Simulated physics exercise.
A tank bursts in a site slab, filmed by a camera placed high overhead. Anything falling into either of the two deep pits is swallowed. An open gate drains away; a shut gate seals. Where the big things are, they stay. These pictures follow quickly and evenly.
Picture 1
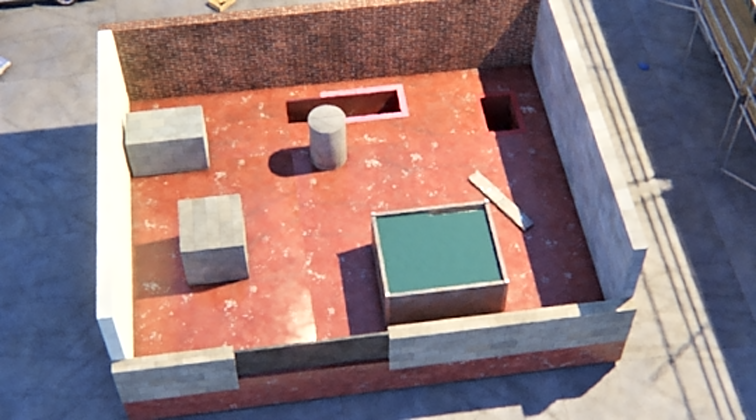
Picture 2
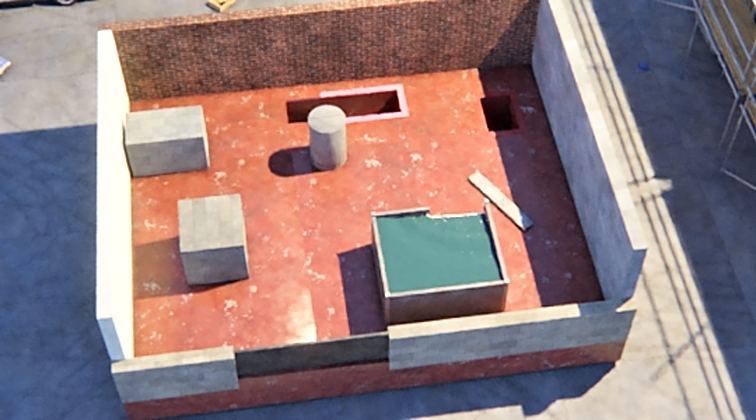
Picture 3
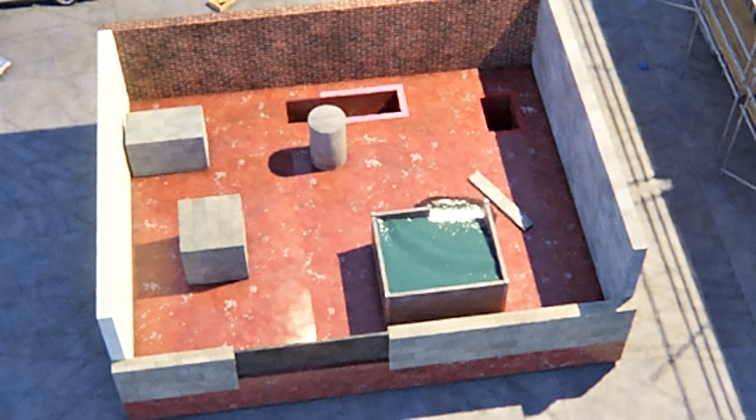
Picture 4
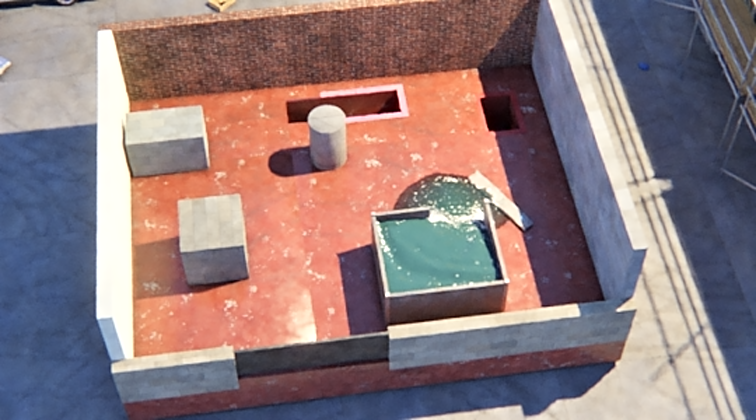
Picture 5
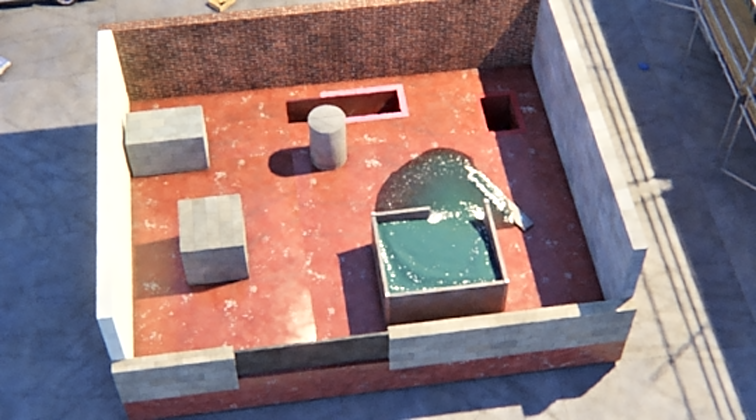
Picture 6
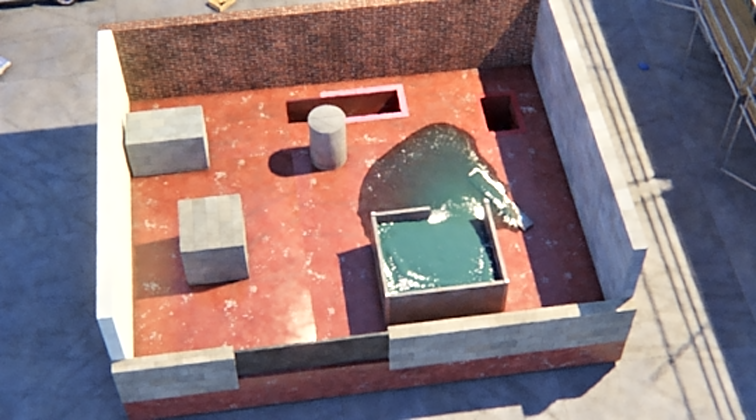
A square tank of green water breaks open at its far side, spreading water across the red slab.
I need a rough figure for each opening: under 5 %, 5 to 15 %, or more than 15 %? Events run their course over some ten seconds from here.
Roughly: The gate, under 5 %; the pink pit, more than 15 %; the red pit, more than 15 %.
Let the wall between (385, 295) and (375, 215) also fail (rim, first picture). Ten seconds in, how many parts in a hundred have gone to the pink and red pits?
In per cent: Pink 20, red 2.
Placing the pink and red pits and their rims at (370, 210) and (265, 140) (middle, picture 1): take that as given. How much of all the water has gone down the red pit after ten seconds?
Share for the red pit: 10 percent.
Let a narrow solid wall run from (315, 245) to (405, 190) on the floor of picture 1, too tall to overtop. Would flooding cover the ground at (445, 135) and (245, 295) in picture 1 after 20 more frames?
Taking them in the order asked, the first is inundated and the second is not reached.
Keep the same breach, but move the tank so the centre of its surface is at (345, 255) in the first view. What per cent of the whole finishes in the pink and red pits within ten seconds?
Shares - pink: 35 in a hundred; red: 15 in a hundred.
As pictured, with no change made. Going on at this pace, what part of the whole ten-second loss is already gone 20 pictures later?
It comes to around 40 per cent.
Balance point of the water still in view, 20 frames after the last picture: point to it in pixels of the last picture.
I'd put it at around (450, 193).
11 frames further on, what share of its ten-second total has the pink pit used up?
Result: 20 % of the ten-second total.
A moment on, water covers 25 % of the floor; the gate 0 %, the pink pit 1 %, the red pit 1 %.
Next, water covers 30 % of the floor; the gate 0 %, the pink pit 6 %, the red pit 5 %.
Then, water covers 35 % of the floor; the gate 0 %, the pink pit 15 %, the red pit 12 %.
Later, water covers 40 % of the floor; the gate 0 %, the pink pit 24 %, the red pit 25 %.
In the end, water covers 45 % of the floor; the gate 0 %, the pink pit 32 %, the red pit 31 %.
